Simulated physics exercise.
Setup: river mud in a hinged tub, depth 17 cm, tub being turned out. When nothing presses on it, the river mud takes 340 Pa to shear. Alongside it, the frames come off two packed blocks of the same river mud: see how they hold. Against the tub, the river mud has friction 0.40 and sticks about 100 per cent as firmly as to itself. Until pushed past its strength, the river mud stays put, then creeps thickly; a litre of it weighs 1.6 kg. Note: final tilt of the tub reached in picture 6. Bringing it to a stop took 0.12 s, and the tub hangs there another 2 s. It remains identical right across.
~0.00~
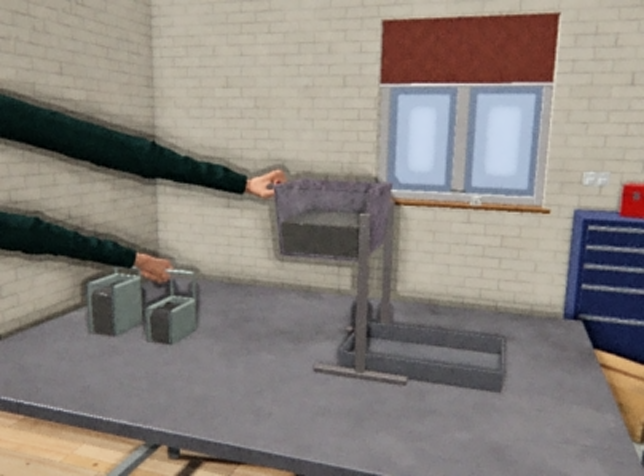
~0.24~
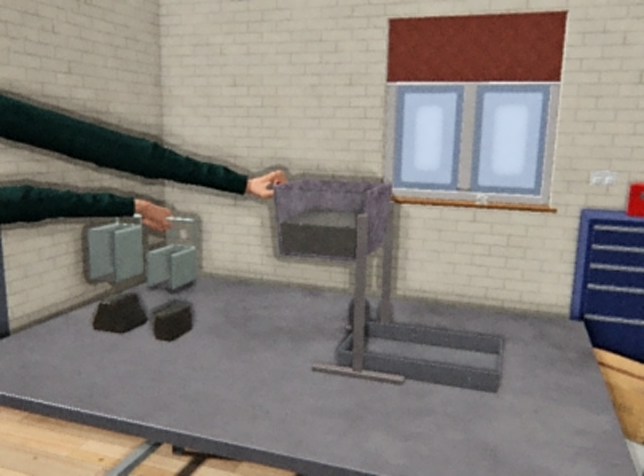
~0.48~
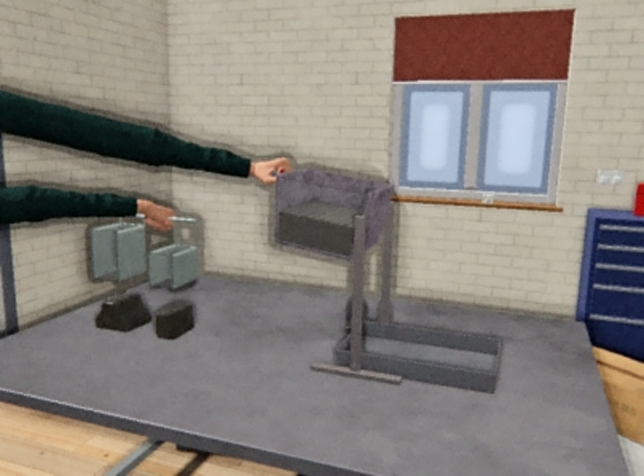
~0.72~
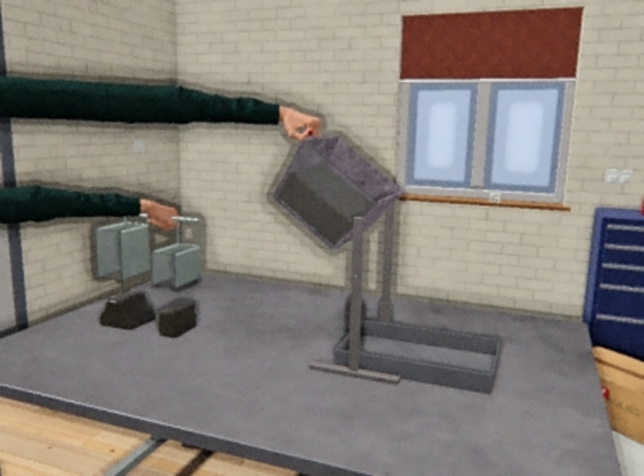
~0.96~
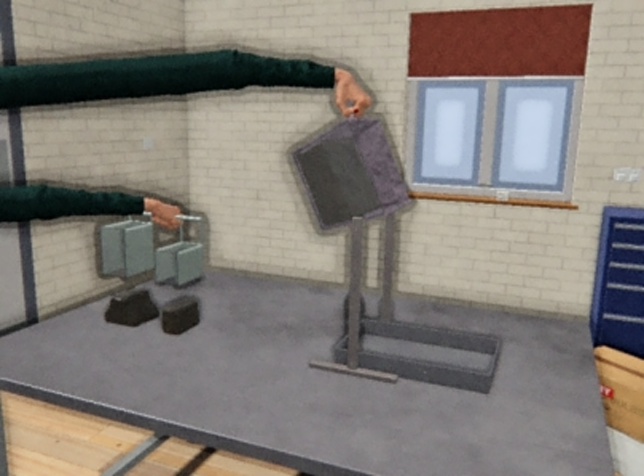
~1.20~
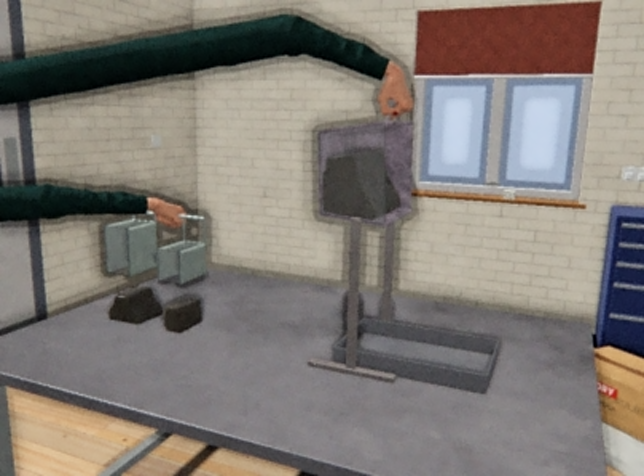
Two dark-green-sleeved arms reach from the left over a grey table in a pale brick room, seen from slightly above. A purplish-grey tub of dark mud sits on upright posts, with two grey-green moulds at left and a red-blinded window and blue cabinet behind. The lower hand lifts the moulds off two dark blocks, which sag slightly, then the upper hand swings the tub upward and rightward as the view drifts gently.
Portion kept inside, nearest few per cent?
Near 65 %.
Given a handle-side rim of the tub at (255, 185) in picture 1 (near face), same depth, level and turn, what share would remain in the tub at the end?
I'd say around 45 percent would remain in the tub at the end.
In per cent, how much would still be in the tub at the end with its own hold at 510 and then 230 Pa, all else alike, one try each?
First 100 %, second 50 %.
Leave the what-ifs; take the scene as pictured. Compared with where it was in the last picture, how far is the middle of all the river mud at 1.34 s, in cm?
Roughly 4 cm.
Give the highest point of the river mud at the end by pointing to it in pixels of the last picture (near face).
The highest point is near (338, 188) in the last picture.
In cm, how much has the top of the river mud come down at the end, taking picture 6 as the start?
9 cm or so.
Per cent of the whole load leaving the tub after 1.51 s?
About 16 per cent.
After 1.34 s, the tub is at 88 degrees and holds 97 %.
After 1.51 s, the tub is at 88 degrees and holds 81 %.
After 1.68 s, the tub is at 88 degrees and holds 69 %.
After 1.85 s, the tub is at 88 degrees and holds 66 %.
After 3.20 s, at the end, the tub is at 88 degrees and holds 65 %.
